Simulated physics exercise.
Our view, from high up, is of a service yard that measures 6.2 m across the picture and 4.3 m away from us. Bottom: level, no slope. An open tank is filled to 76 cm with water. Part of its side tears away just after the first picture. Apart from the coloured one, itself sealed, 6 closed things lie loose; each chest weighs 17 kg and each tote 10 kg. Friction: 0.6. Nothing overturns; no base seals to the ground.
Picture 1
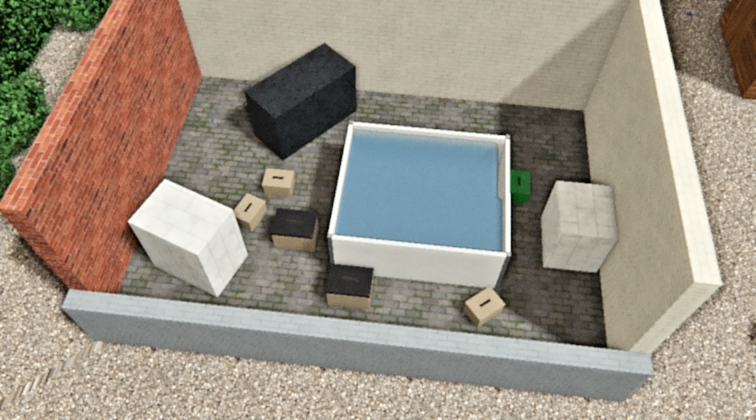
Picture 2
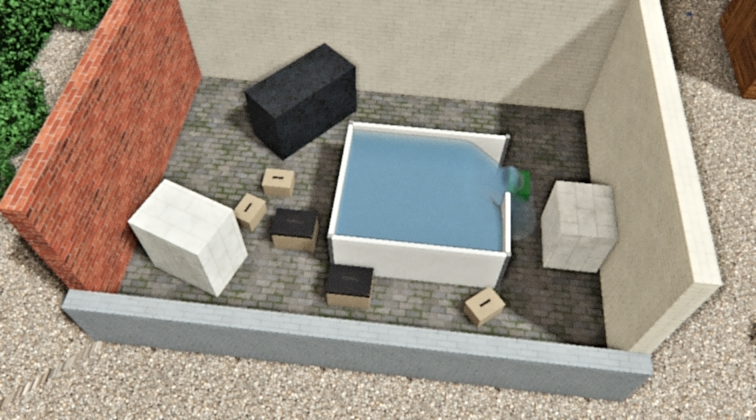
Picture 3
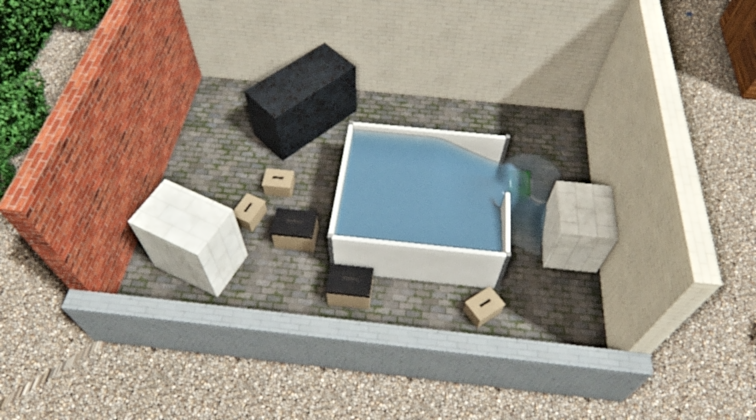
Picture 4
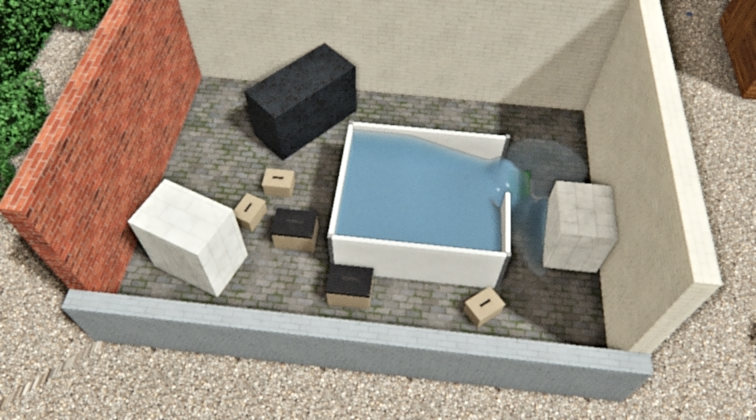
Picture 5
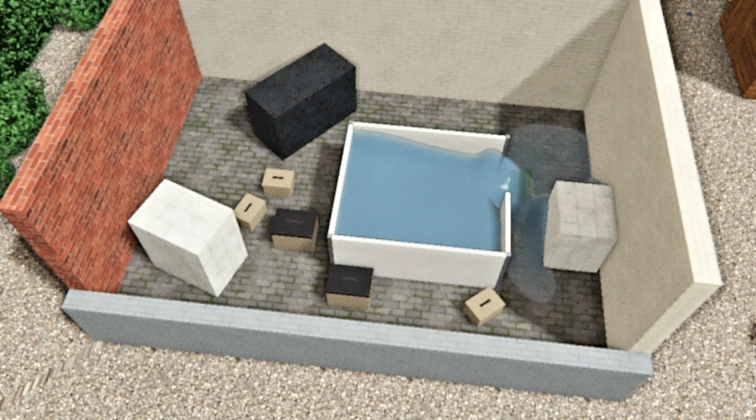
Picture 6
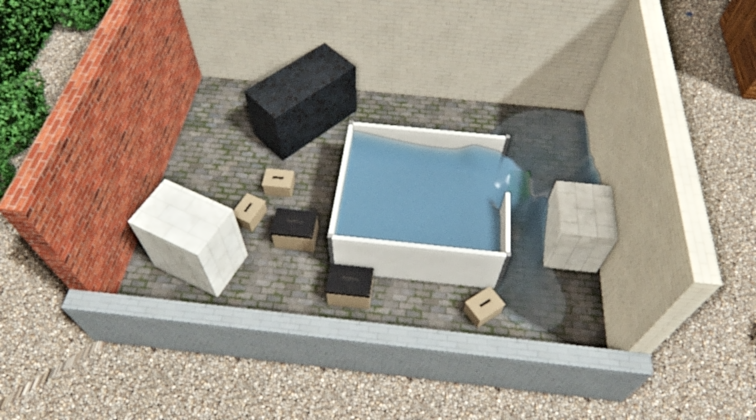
Water pours through a gap in the right side of a white-walled open tank in a walled, paved yard, seen from high up by a still camera. A green tote sits beside the gap, with pale blocks at far left and right, a black block behind, and small tan and dark-topped boxes around. The water spreads over the paving around the right block, while the tote and boxes stay put.
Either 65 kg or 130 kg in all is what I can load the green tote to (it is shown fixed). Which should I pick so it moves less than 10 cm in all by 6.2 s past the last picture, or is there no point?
You need the big one.
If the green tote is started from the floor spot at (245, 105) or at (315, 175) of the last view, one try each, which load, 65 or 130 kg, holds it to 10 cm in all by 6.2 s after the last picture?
Taking the two tries in order, even the light one works and even the light one works.
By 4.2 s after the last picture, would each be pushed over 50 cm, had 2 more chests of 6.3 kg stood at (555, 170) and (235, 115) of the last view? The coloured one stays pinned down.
First one went beyond, second stayed within.
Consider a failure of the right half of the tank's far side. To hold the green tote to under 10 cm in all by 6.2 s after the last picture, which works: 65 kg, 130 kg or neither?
So the lighter pick works.
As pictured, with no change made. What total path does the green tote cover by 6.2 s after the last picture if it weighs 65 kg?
It covers about 80 cm altogether.
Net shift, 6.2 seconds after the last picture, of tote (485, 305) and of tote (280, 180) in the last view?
Taking them in order, that's 50 centimetres and 100 centimetres.
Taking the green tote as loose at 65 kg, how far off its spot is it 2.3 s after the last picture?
About 80 cm.
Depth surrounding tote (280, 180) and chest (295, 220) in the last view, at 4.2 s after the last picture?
First about 11 cm, second about 10 cm.
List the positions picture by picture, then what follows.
The green tote at (519, 182) rests on the ground; water covers 3.8 m2; 0 of 7 have shifted, in the first frame.
The green tote at (519, 182) rests on the ground; 4.4 m2 under water; 0 of 7 have shifted, in the second frame.
The green tote at (519, 182), on the bottom; 5.0 m2 under water; 0 of 7 have shifted, in the third frame.
The green tote at (519, 182), on the bottom; 5.9 m2 under water; 0 of 7 have shifted, in the fourth frame.
The green tote at (519, 182) rests on the ground; water covers 6.8 m2; 0 of 7 have shifted, in the fifth frame.
The green tote at (519, 182), on the bottom; 7.7 m2 under water; 0 of 7 have shifted, in the sixth frame.
Then, 0.6 s after the last picture the green tote would be 64 cm from its start with 65 kg and 0 cm from its start with 130 kg; 18 cm of water round it then.
Then, 2.3 s after the last picture the green tote would be 75 cm from its start with 65 kg and 0 cm from its start with 130 kg; 15 cm of water round it then.
Then, 4.2 s after the last picture the green tote would be 75 cm from its start with 65 kg and 0 cm from its start with 130 kg; 18 cm of water round it then.
Then, 6.2 s after the last picture the green tote would be 75 cm from its start with 65 kg and 0 cm from its start with 130 kg; 16 cm of water round it then.
